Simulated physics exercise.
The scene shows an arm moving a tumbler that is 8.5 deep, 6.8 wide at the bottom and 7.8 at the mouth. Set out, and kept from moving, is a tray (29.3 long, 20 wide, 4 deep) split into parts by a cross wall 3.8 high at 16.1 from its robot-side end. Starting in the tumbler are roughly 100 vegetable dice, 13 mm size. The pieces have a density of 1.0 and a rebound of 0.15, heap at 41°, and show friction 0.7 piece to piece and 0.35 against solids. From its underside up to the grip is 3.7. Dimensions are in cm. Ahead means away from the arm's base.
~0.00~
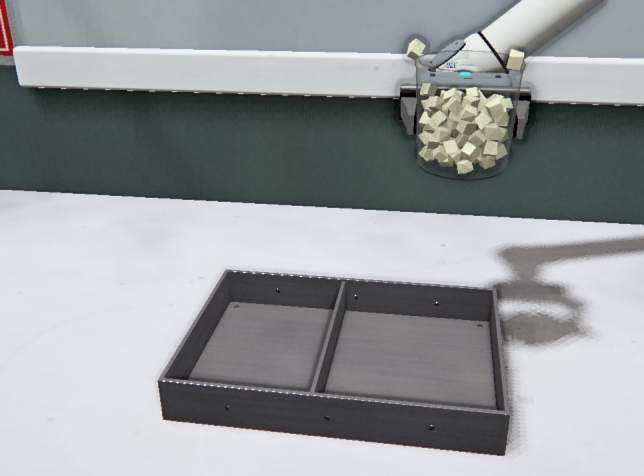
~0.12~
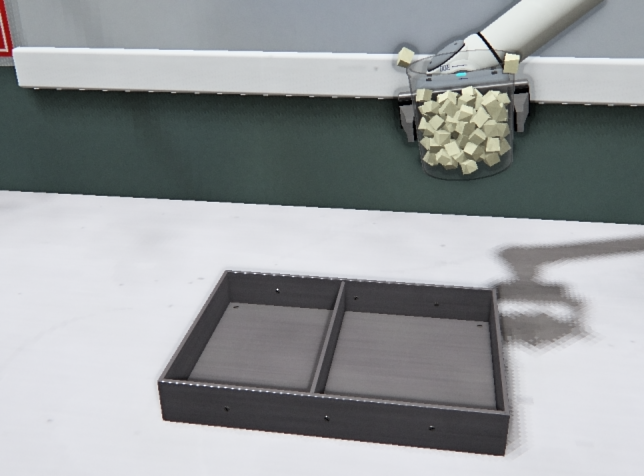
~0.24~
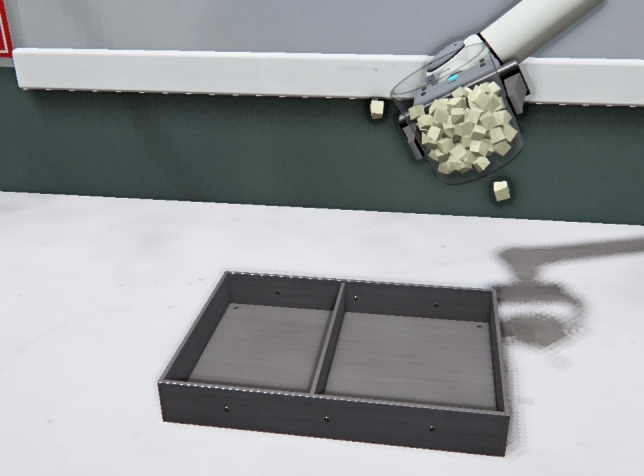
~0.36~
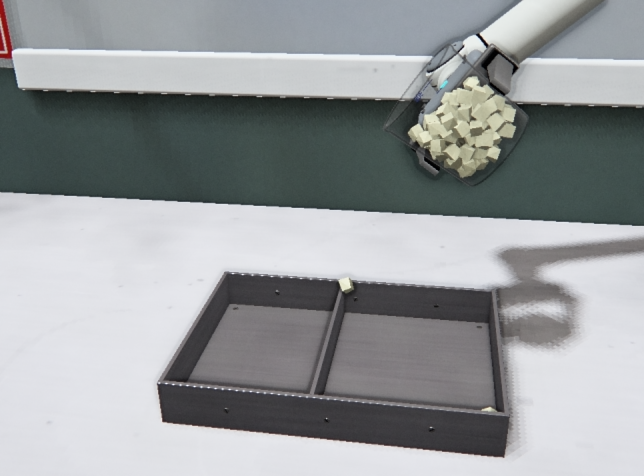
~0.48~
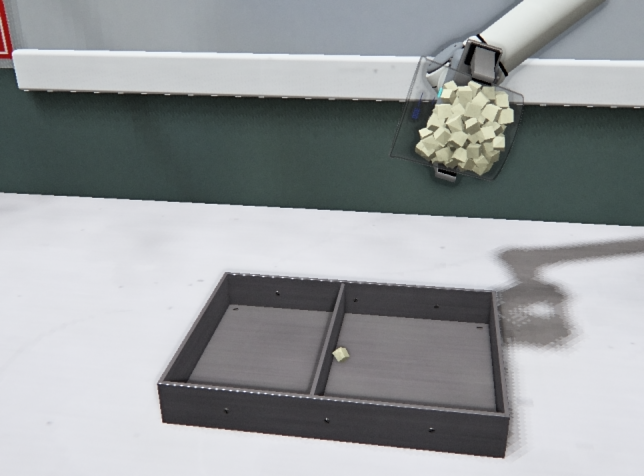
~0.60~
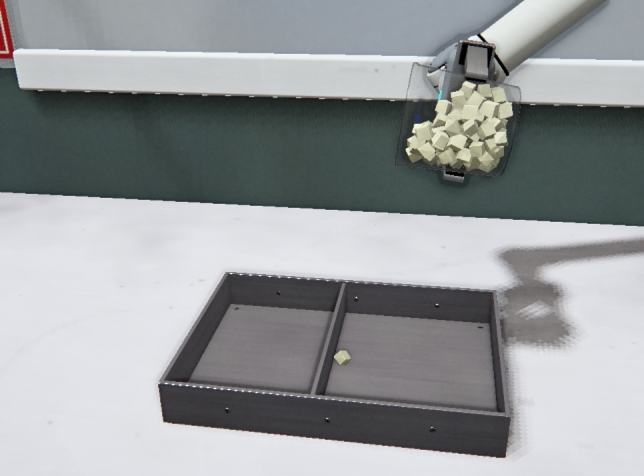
Above a pale surface holding a dark, divided tray, a robotic arm rotates a clear container of cream-coloured cubes; two loose cubes drop from it toward the tray, and one comes to lie in the right-hand section, beside the divider.
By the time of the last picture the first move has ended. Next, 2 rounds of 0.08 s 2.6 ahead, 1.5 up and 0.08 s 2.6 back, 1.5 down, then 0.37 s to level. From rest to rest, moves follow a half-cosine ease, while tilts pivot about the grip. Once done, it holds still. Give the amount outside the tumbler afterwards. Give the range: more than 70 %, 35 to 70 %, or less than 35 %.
The range is more than 70 %.
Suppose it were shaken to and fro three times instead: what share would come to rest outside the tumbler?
I'd expect close to 95 per cent then.
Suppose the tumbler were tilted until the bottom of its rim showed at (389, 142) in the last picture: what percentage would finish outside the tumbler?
Roughly 55 per cent.
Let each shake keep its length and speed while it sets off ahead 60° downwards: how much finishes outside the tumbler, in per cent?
I'd reckon around 15 per cent.
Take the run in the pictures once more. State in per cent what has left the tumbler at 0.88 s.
I'd say some 65 percent.
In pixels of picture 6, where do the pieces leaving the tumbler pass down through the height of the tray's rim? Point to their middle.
Their middle lies around (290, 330).
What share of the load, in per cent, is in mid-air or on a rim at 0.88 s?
Around 45 percent of the load.
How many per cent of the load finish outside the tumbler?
Estimate: Near 90 %.
By 0.88 s, tilted 82° forward, highest piece 26 above the table; 34 in the tumbler, 18 in the far-side part, 2 in the robot-side part, 45 in flight or on a rim.
By 1.15 s, tilted 25° forward, highest piece 27 above the table; 77 in the far-side part, 12 in the robot-side part, 8 in the tumbler, 1 on the table or floor, 1 in flight or on a rim.
By 1.49 s, level, highest piece 25 above the table; 78 in the far-side part, 12 in the robot-side part, 8 in the tumbler, 1 on the table or floor.
By 2.54 s, level, highest piece 25 above the table; 78 in the far-side part, 12 in the robot-side part, 8 in the tumbler, 1 on the table or floor.
Final count, 78 in the far-side part, 12 in the robot-side part, 8 in the tumbler, 1 on the table or floor. That is 92 % outside the tumbler.
